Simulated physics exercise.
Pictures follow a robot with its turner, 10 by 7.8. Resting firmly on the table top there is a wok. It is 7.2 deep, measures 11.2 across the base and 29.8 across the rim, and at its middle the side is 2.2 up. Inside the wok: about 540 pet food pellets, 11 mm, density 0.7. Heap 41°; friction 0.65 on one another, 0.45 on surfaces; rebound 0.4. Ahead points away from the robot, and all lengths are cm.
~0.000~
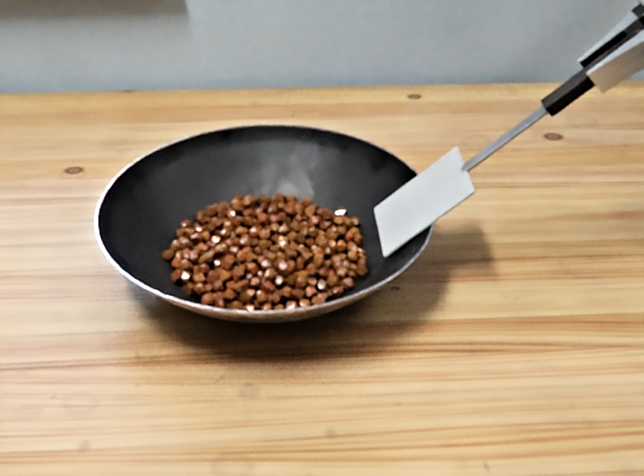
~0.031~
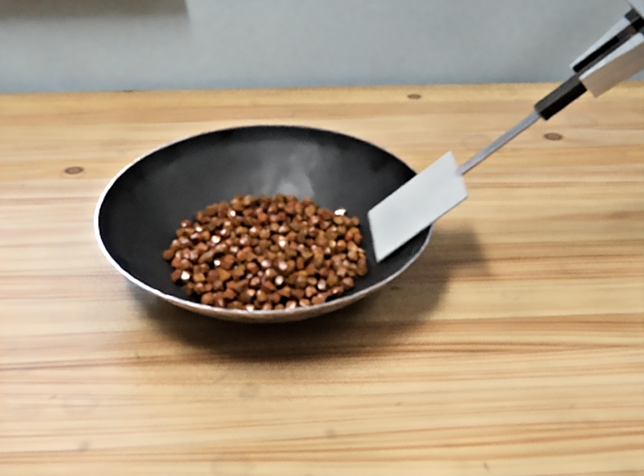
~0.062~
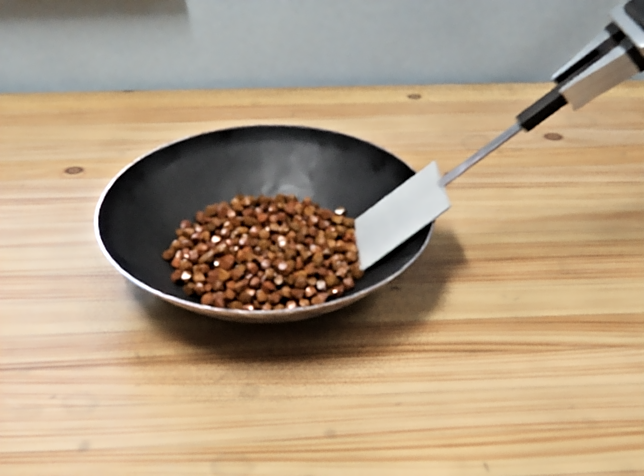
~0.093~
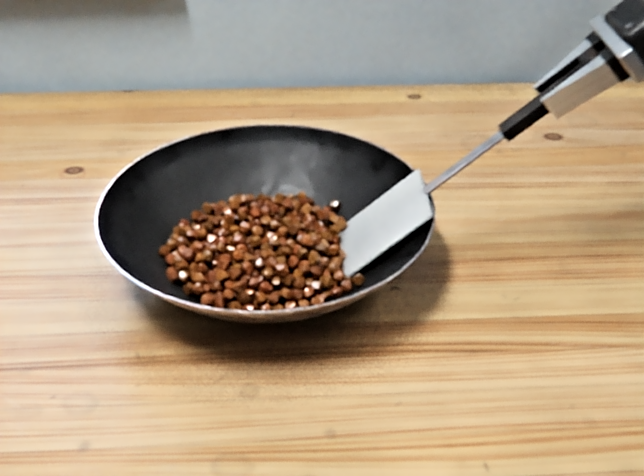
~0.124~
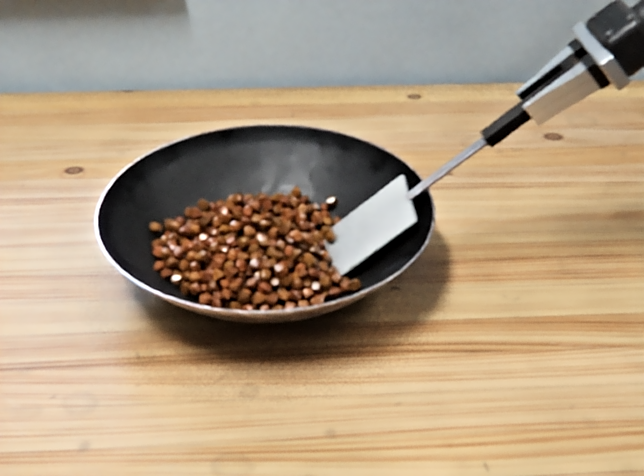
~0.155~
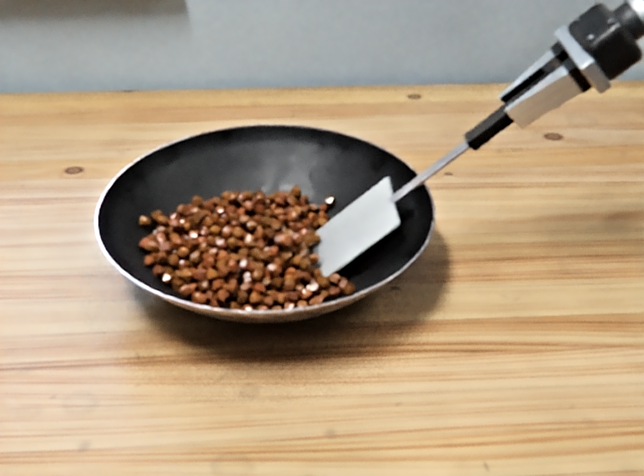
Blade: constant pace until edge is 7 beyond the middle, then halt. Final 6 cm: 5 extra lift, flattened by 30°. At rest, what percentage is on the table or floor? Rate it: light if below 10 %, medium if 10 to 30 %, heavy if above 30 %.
Rating: Light.
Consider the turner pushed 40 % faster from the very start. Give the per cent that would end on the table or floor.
About 0 in a hundred.
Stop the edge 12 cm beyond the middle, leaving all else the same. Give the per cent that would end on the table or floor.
It would come to roughly 25 percent.
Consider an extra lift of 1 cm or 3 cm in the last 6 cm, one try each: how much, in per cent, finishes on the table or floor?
You'd get some 0 per cent with the first setting and some 0 per cent with the second.
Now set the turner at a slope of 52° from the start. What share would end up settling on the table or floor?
That would leave close to 0 per cent on the table or floor.
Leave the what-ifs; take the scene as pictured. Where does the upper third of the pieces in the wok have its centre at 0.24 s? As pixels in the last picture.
Around (187, 239).
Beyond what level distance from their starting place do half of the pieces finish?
I'd estimate close to 5 centimetres.
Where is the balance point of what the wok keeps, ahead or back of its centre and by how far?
5.0 cm ahead.
After 0.24 s, sloping 42°, highest piece 6 above the table; 543 in the wok.
After 0.33 s, sloping 27°, highest piece 7 above the table; 543 in the wok.
After 0.57 s, sloping 12°, highest piece 8 above the table; 542 in the wok, 1 on the blade or in flight.
After 1.62 s, sloping 12°, highest piece 7 above the table; 542 in the wok, 1 on the table or floor.
In the end, 542 in the wok, 1 on the table or floor. That is 0 % on the table or floor.
